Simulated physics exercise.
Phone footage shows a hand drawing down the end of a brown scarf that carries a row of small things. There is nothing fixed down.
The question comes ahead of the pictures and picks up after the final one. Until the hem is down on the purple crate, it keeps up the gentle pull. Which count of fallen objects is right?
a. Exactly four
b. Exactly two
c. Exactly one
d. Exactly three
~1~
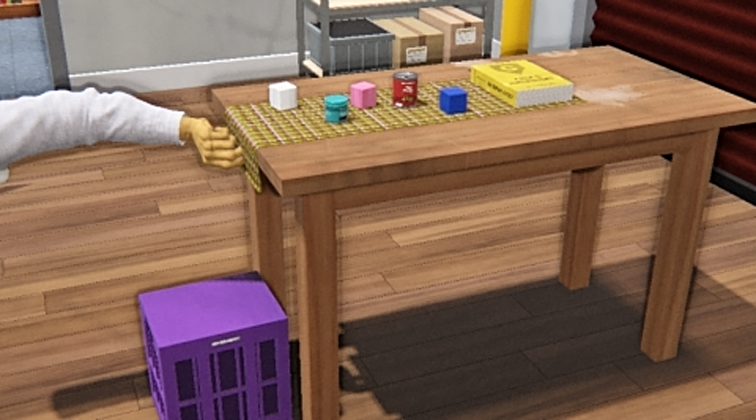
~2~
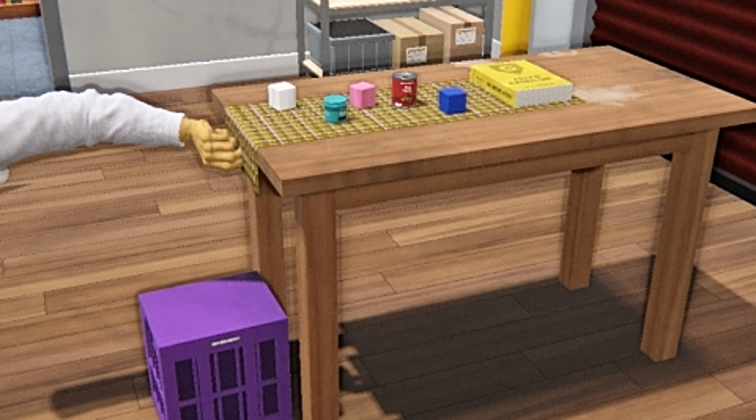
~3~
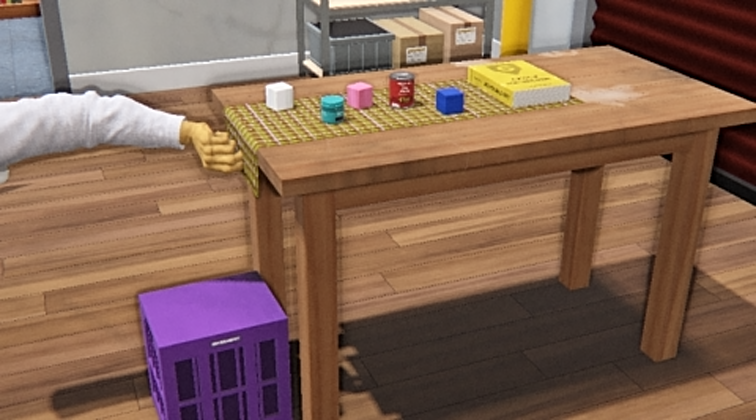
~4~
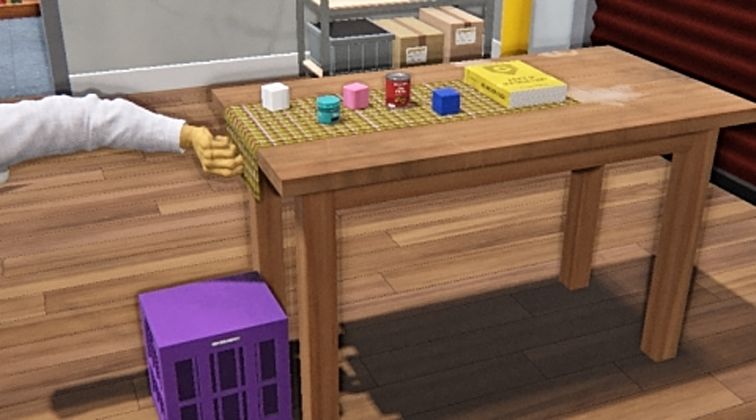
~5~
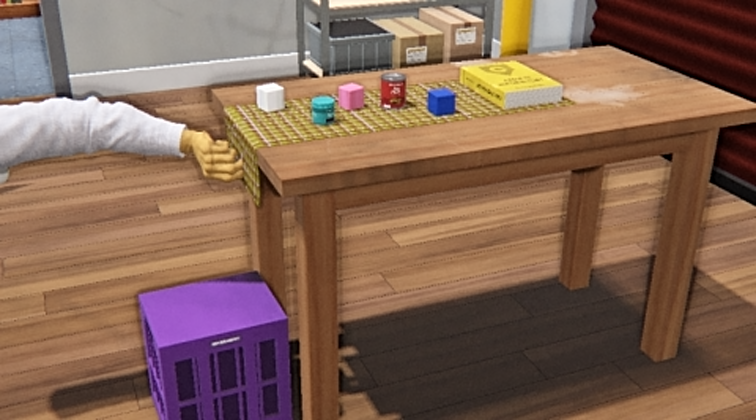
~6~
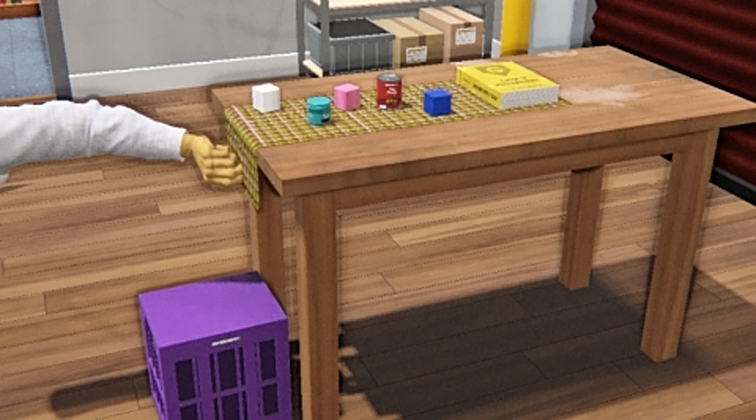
(d) Exactly three.
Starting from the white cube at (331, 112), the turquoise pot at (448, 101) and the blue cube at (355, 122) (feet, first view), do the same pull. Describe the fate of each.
Well, the white cube is dislodged, the turquoise pot is safe, and the blue cube is dislodged.
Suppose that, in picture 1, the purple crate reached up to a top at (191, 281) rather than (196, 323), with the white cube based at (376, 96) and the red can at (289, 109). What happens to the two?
Result - the white cube stays put, and the red can comes off.
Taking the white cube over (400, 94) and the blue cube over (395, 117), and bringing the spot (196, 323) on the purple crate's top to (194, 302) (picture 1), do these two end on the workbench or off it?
White cube stays, blue cube stays.
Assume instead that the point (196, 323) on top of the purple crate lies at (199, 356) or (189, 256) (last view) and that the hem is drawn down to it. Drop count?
The count would be 4 and then 1.
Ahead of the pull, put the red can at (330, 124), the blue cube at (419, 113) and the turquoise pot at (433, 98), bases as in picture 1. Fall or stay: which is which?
My call: The red can takes a tumble; the blue cube hangs on; the turquoise pot hangs on.
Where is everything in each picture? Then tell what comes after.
Hem (260, 192); white cube (283, 86); turquoise pot (336, 99); pink cube (363, 86); red can (405, 75); blue cube (454, 91); top of the crate (196, 323), in the first picture.
Hem (259, 194); white cube (282, 86), in the second picture.
Hem (258, 197); turquoise pot (332, 99), in the third picture.
Hem (260, 201); pink cube (356, 86); top of the crate (196, 323), in the fourth picture.
Hem (259, 206); red can (394, 76), in the fifth picture.
Hem (260, 210); white cube (266, 88); turquoise pot (319, 101); pink cube (347, 87); red can (390, 77); blue cube (438, 93), in the sixth picture.
Soon after, hem near (245, 257); white cube and turquoise pot gone.
Then, hem on the crate; white cube, turquoise pot and pink cube gone.
At rest, hem on the crate; white cube, turquoise pot and pink cube gone. It carries off three.
